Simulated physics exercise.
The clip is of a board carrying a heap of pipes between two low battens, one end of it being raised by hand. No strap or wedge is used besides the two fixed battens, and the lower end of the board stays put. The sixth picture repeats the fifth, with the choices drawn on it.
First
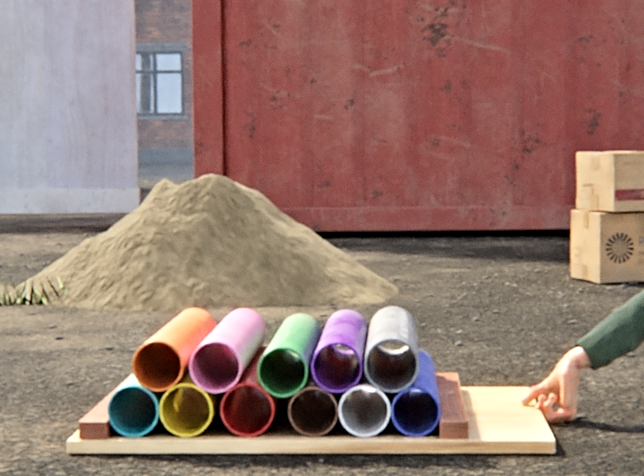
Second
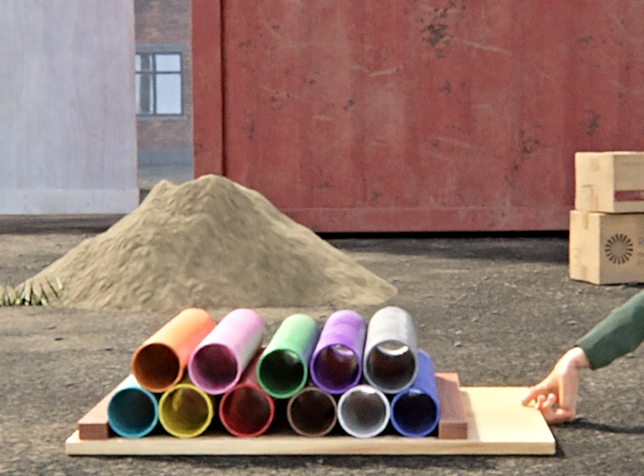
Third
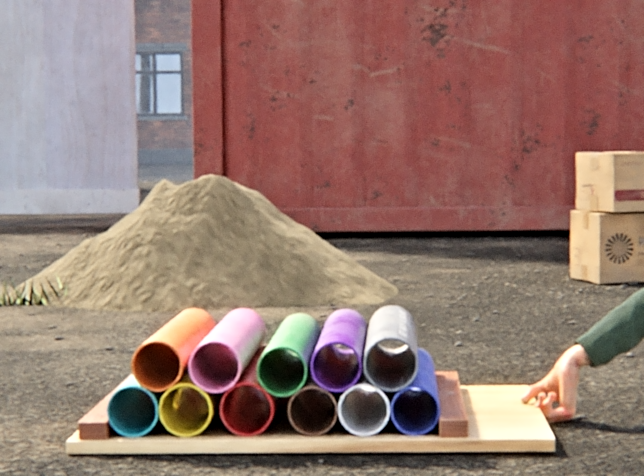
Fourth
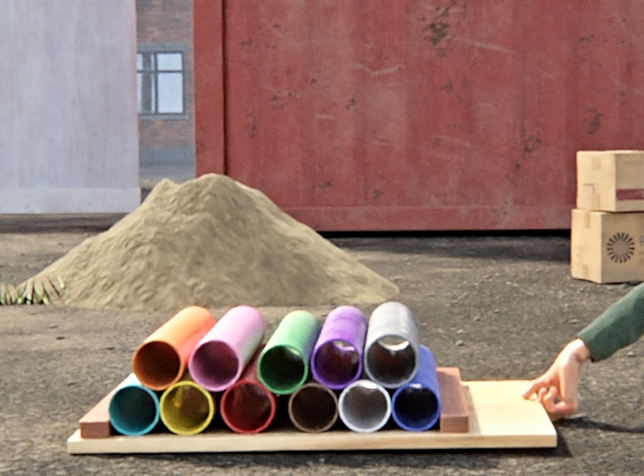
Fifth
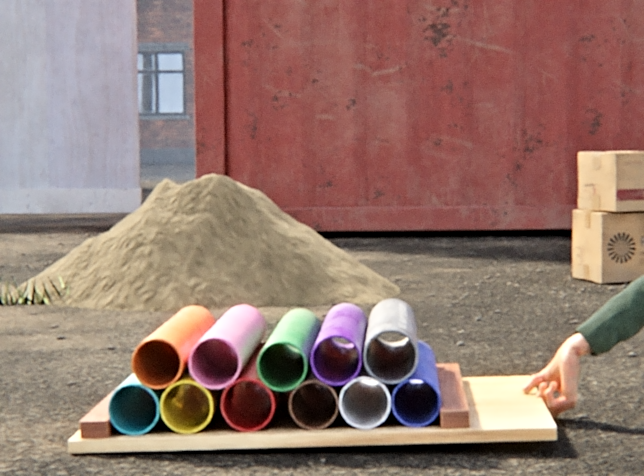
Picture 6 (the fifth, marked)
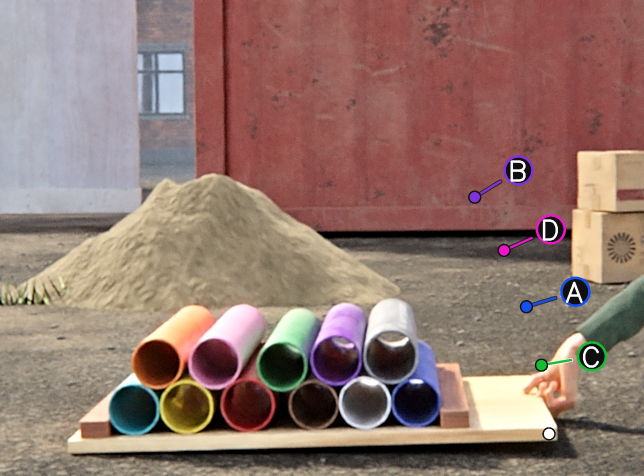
On rough ground outdoors, a hand slightly raises the right end of a board holding colourful pipes.
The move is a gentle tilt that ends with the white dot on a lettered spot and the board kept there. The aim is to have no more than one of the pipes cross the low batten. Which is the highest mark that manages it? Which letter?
No higher than D.
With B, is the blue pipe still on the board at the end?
Yes, with B.
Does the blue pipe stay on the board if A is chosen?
The blue pipe: Yes.
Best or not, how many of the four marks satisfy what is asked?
The number is three.
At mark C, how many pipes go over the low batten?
At C the number is none.
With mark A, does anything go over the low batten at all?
No.
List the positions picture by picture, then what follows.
The first picture shows white pipe (364, 411); blue pipe (416, 412); pink pipe (215, 367).
The second picture shows pink pipe (215, 367); grey pipe (391, 366).
The third picture shows board (317, 409); white pipe (364, 410); blue pipe (415, 411); red pipe (247, 409).
The fourth picture shows board (318, 406); yellow pipe (186, 408).
The fifth picture shows board (319, 403); yellow pipe (186, 407).
On the copy, A at (526, 307); B at (475, 197); C at (541, 365); D at (504, 250); the white dot at (549, 434).
On D. First, board at 15°.
Then, board at 24°.
Finally, board at 24°, none over the low batten.
By contrast, A none over the low batten; B five over the low batten; C none over the low batten.
